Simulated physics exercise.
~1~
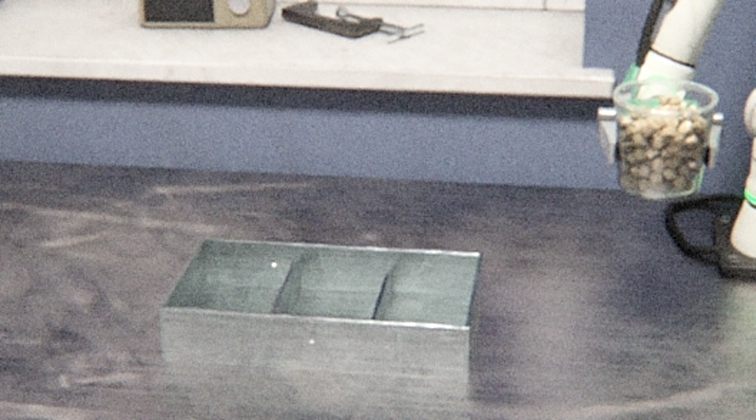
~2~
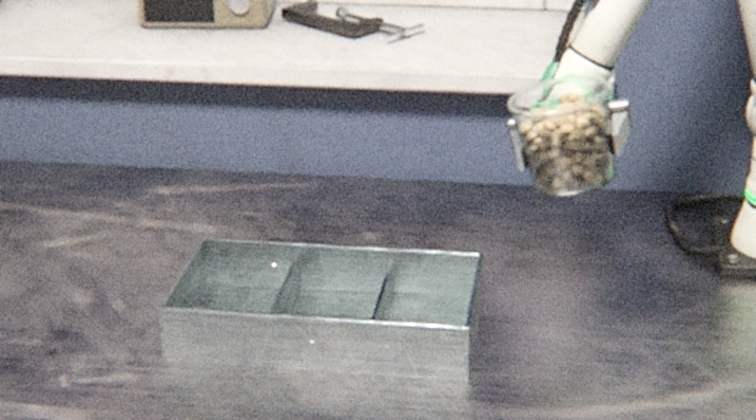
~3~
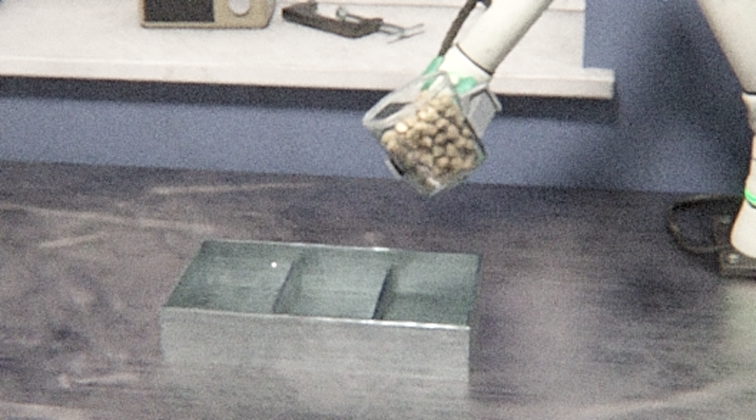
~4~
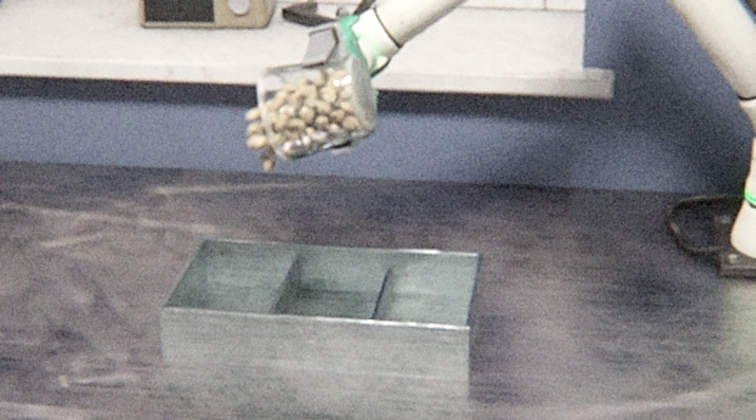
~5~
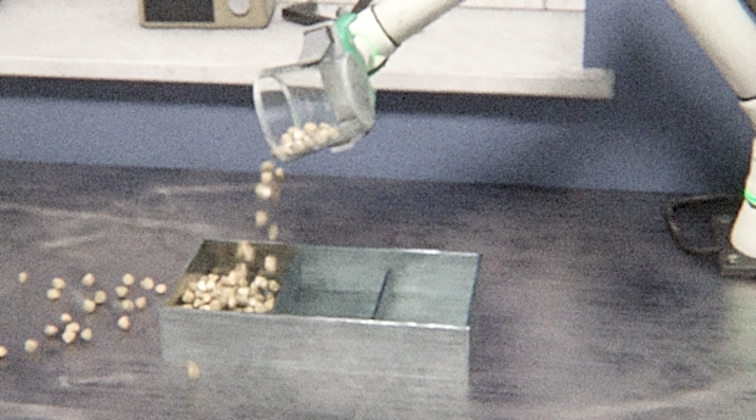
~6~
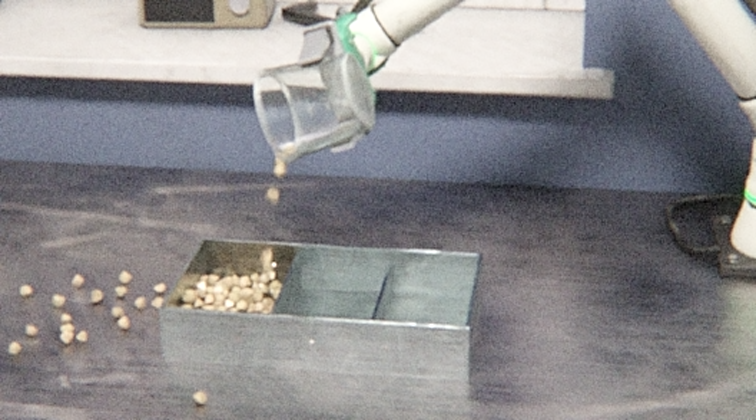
On a dark tabletop, a robot arm tips a clear tumbler of pebbles into a divided box's left compartment, scattering some outside.
